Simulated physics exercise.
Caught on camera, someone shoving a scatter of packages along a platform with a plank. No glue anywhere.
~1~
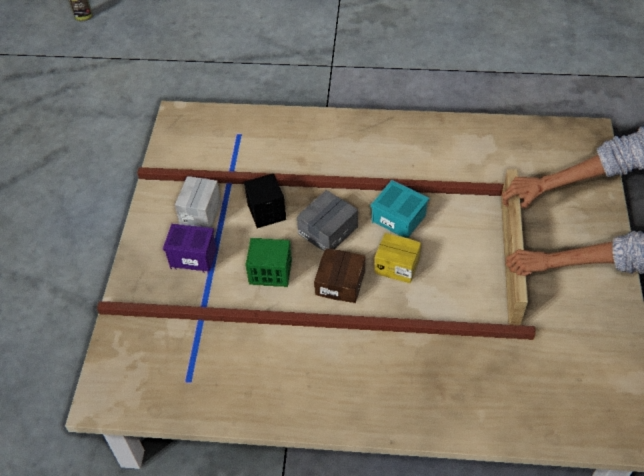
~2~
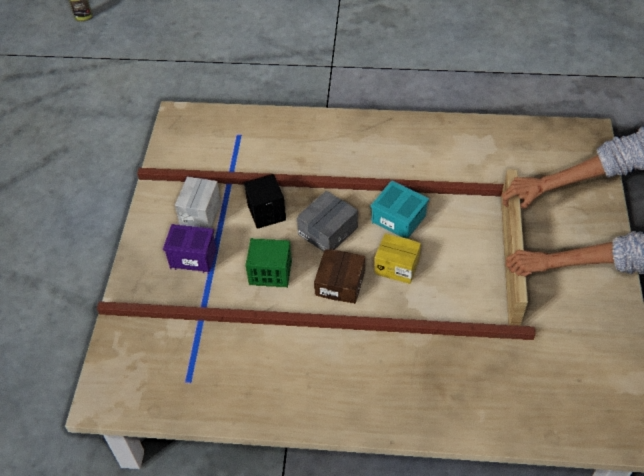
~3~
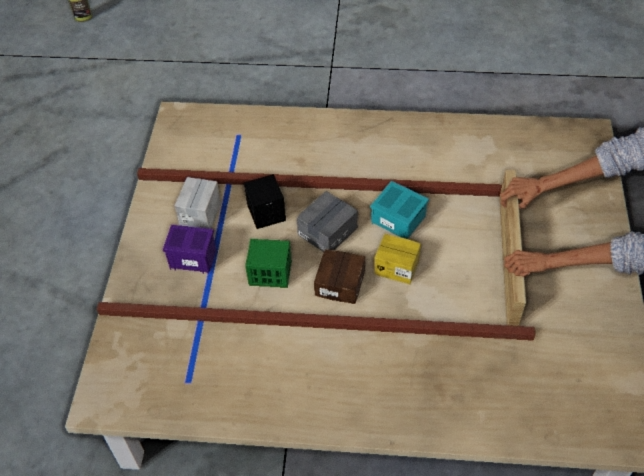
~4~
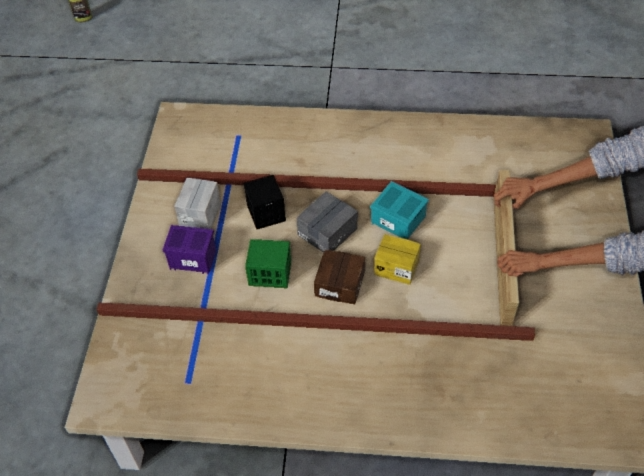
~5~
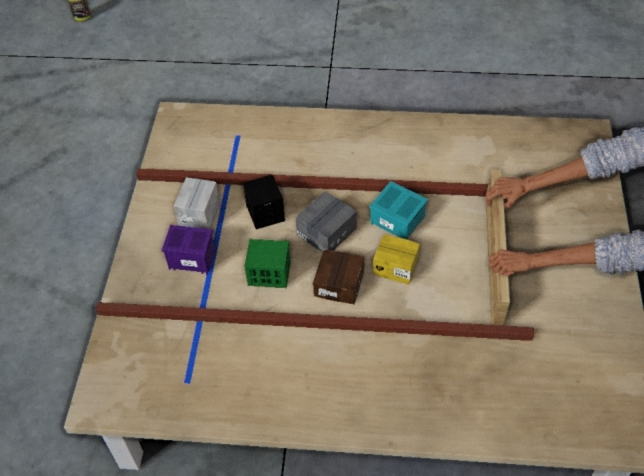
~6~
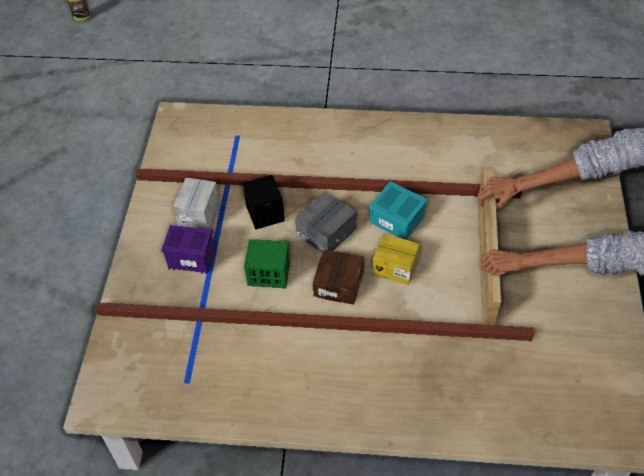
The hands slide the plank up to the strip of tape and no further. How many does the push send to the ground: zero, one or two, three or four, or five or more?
The number that fall off is one or two.
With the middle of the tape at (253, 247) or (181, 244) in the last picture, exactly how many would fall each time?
Down on the ground: 0 and 3.
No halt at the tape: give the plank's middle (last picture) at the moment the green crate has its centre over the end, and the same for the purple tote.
At (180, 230) for the green crate; at (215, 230) for the purple tote.
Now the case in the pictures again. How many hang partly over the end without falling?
1 of them.
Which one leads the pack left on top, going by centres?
That is the white box.
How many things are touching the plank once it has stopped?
That makes 3.
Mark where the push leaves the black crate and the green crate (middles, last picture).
About (164, 190), and the other about (137, 273).
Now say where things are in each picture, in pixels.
In the first picture, white box (199, 204); purple tote (191, 249); black crate (265, 201); plank (513, 246); tape (217, 244).
In the second picture, purple tote (191, 249); brown parcel (340, 276).
In the third picture, black crate (265, 202); green crate (269, 263).
In the fourth picture, white box (198, 205); turquoise tote (399, 211).
In the fifth picture, purple tote (190, 250); plank (497, 246).
In the sixth picture, white box (197, 205); purple tote (189, 250); black crate (264, 202); plank (489, 246); tape (215, 245).
Soon after, none off yet; white box at rest near (197, 205); purple tote at rest near (189, 250); black crate at rest near (264, 202).
After that, none off yet; white box displaced a little near (177, 206); purple tote displaced about its own width near (158, 253); black crate displaced well along near (212, 192).
In the end, the number that fall off is one or two; gone, purple tote.
